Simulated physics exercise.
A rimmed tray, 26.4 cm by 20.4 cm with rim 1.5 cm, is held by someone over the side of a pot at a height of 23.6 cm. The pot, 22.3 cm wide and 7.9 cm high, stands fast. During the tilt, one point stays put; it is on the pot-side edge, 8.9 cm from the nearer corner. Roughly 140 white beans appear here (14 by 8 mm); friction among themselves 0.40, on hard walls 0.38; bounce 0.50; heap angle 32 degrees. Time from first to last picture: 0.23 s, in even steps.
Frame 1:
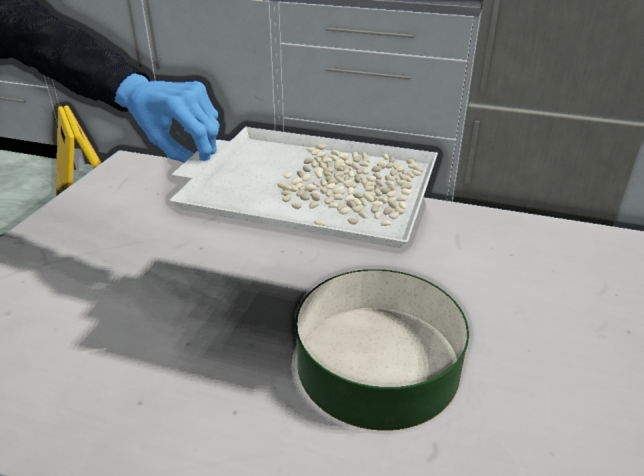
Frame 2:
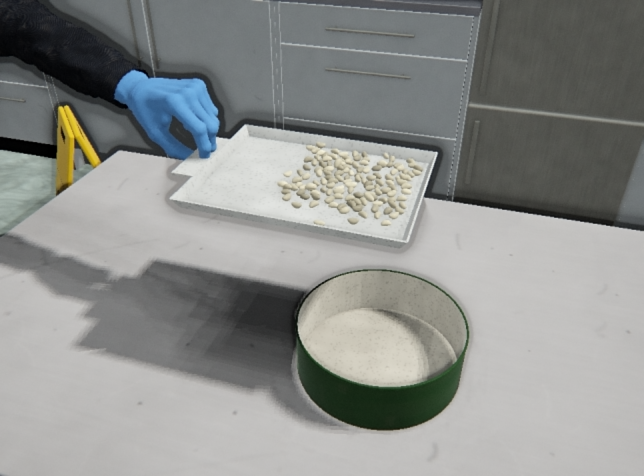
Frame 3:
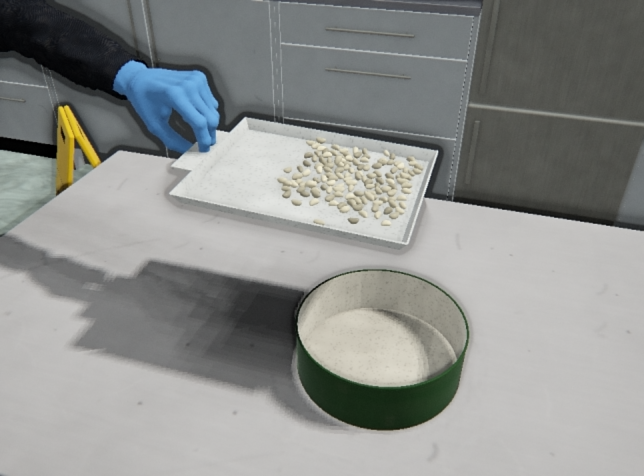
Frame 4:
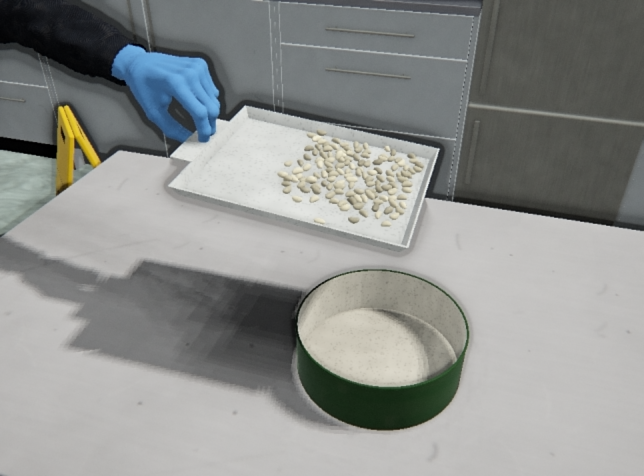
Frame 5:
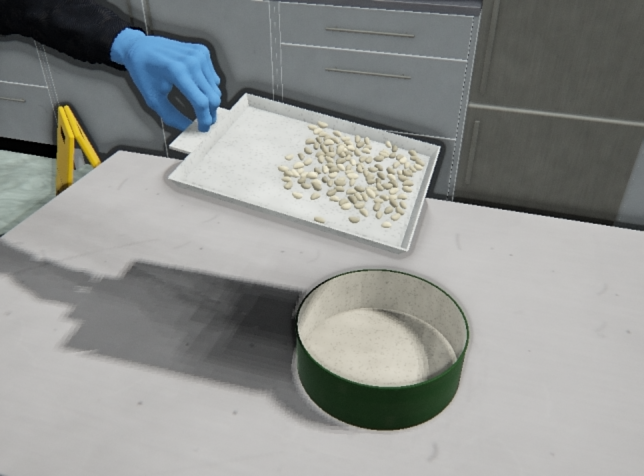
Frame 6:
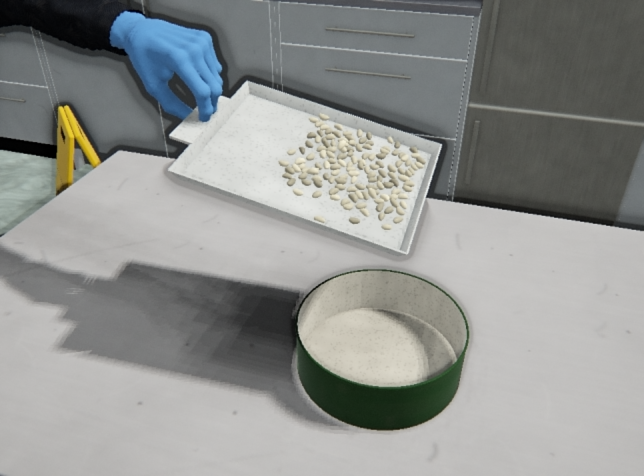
A white tray of pale beans, held at its left end by a blue-gloved hand, slowly tilted down toward the right front, while the green pot on the table stayed still.
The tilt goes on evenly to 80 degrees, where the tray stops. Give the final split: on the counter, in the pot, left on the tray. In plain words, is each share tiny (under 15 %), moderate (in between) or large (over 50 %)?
Counter: I'm guessing a mere smattering of the load; pot: I'm guessing the greater portion of the load; tray: I'm guessing a mere smattering of the load.
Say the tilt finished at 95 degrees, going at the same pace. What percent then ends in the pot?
Around 95 in a hundred.
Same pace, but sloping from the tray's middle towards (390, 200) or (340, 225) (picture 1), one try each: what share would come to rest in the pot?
Around 70 % for the first direction, around 100 % for the second.
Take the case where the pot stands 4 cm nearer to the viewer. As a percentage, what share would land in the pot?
It would come to roughly 100 percent.
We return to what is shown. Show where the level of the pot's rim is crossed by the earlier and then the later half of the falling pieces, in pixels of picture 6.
I'd mark about (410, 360) for the first half and about (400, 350) for the second.
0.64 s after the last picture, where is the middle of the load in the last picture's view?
Roughly pixel (410, 277).
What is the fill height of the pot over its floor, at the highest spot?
I'd put it at close to 2.0 centimetres.
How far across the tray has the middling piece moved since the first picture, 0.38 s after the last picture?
Displacement on the tray: About 7 cm.
Then, 0.38 s after the last picture, tilt 46 degrees; the tray holds 100 %, the pot 0 %.
Then, 0.64 s after the last picture, tilt 67 degrees; the tray holds 45 %, the pot 25 %.
Then, 1.00 s after the last picture, tilt 80 degrees; the tray holds 0 %, the pot 95 %.
In the end, counter 5 %, pot 95 %, tray 0 %.
